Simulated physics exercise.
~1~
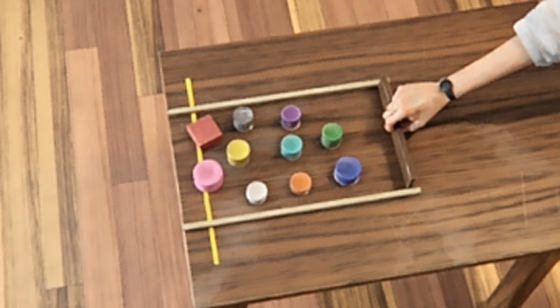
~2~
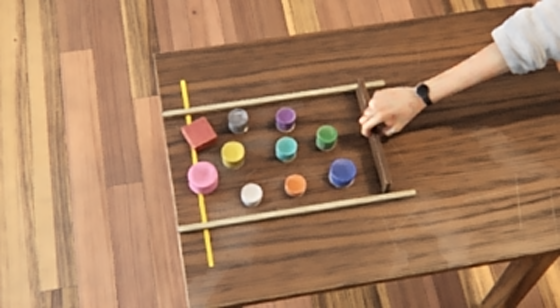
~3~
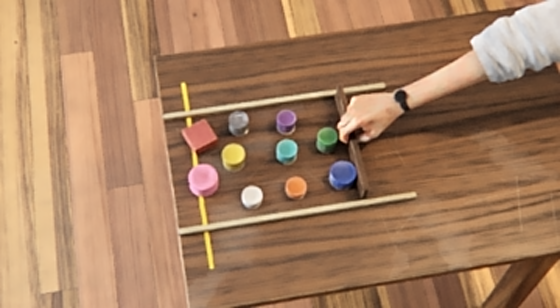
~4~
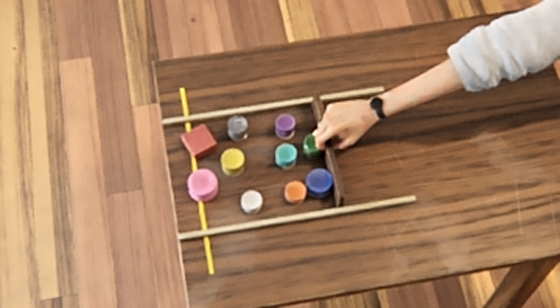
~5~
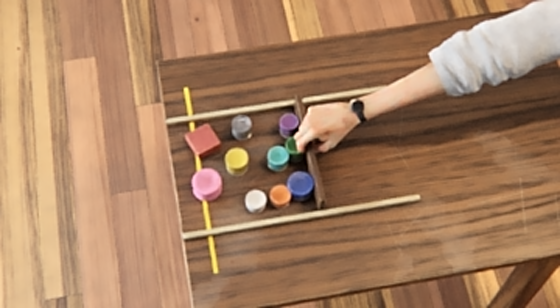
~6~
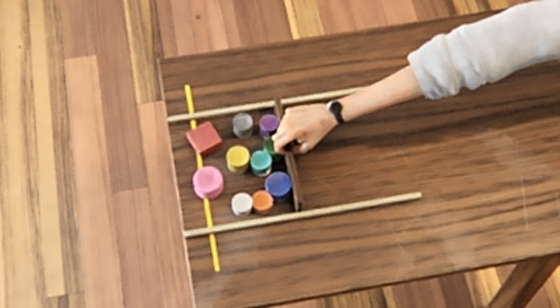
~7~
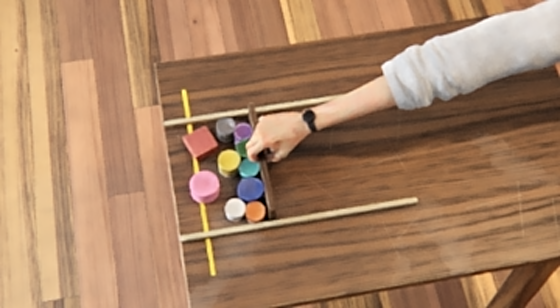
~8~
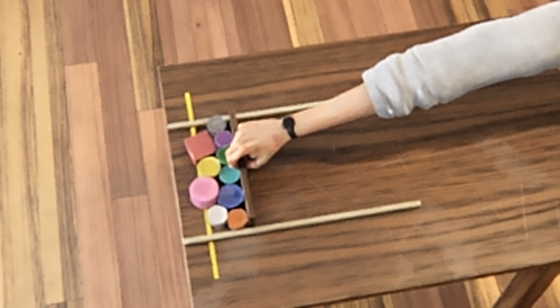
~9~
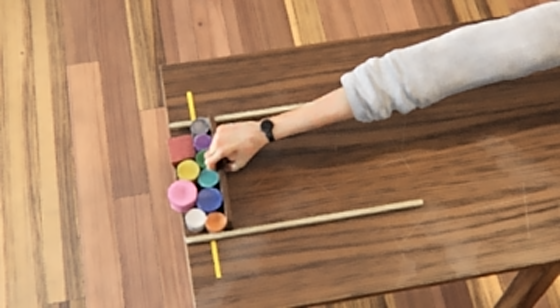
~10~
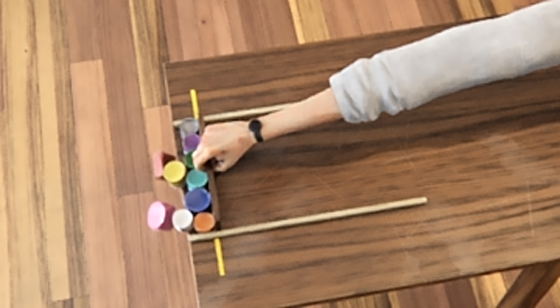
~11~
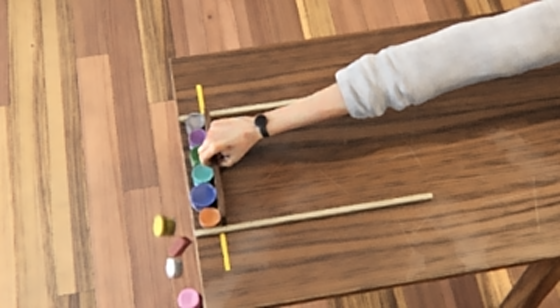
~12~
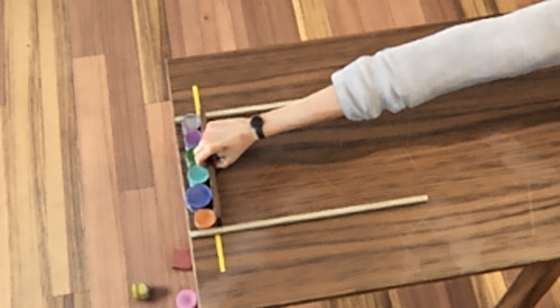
Hand sliding a dark board left along a wooden table, bunching small colourful pots until four pieces drop off the end.
